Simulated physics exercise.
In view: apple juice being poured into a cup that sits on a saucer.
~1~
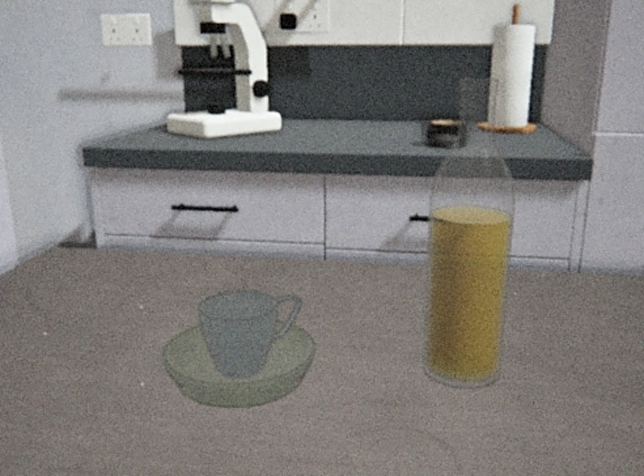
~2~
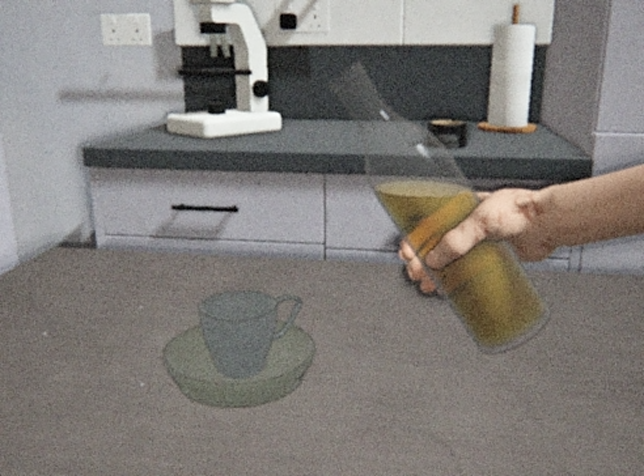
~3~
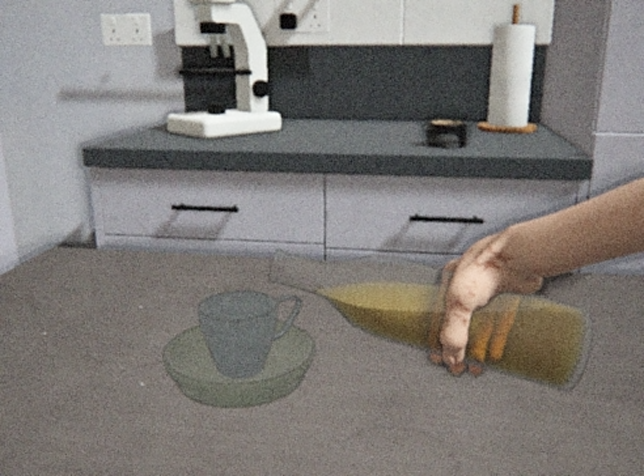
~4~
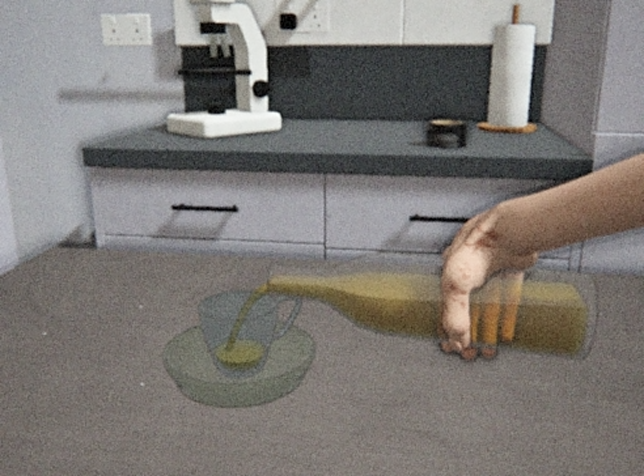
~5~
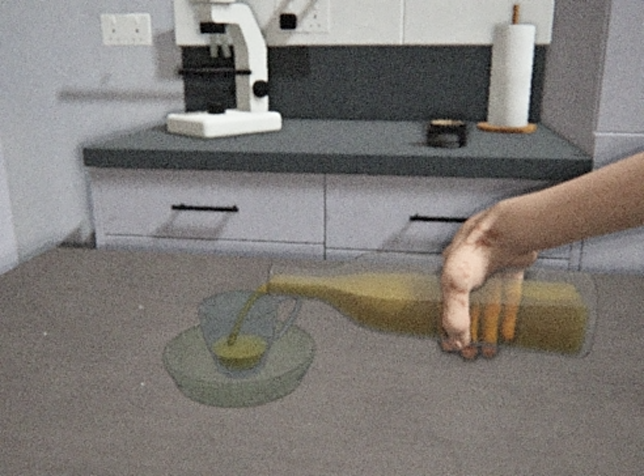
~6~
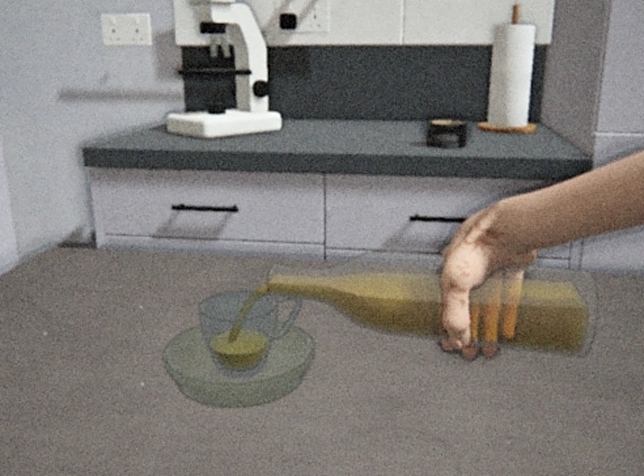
On a table in front of a counter with a microscope, a hand picked up a bottle of yellow liquid, tilted it to the left and poured a thin stream into a cup on a saucer.
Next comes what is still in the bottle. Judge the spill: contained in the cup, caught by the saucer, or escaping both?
It goes beyond the saucer.
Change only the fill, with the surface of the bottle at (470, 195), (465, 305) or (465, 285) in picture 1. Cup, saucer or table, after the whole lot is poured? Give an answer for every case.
In turn: Floods the top, reaches the saucer, saucer too.
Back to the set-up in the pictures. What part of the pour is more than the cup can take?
I'd say close to 70 per cent.
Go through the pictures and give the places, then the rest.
The first picture shows both stand on the top; bottle (470, 230) about half full; cup (239, 334) empty; saucer (218, 390) dry.
The second picture shows the hand lifts the bottle; bottle (429, 202) tipped 35° with all of its load; cup (239, 334) empty.
In the third picture, the bottle is brought over; bottle (417, 305) tipped 75° with all of its load; cup (239, 334) empty.
In the fourth picture, a stream runs into the cup; bottle (418, 297) tipped 85° with nearly all of its load; cup about a quarter full, surface at (240, 352).
In the fifth picture, a stream runs into the cup; bottle (418, 296) tipped 85° with nearly all of its load; cup (239, 334) about a quarter full.
In the sixth picture, a stream runs into the cup; bottle (418, 296) tipped 85° with nearly all of its load; cup about a third full, surface at (240, 342); saucer (218, 390) dry.
Soon after, the cup is full to the brim; the saucer is wet, with room to spare.
Later, the cup is full to the brim; the saucer is full and running over.
In the end, the cup is full to the brim; the saucer is full and running over.
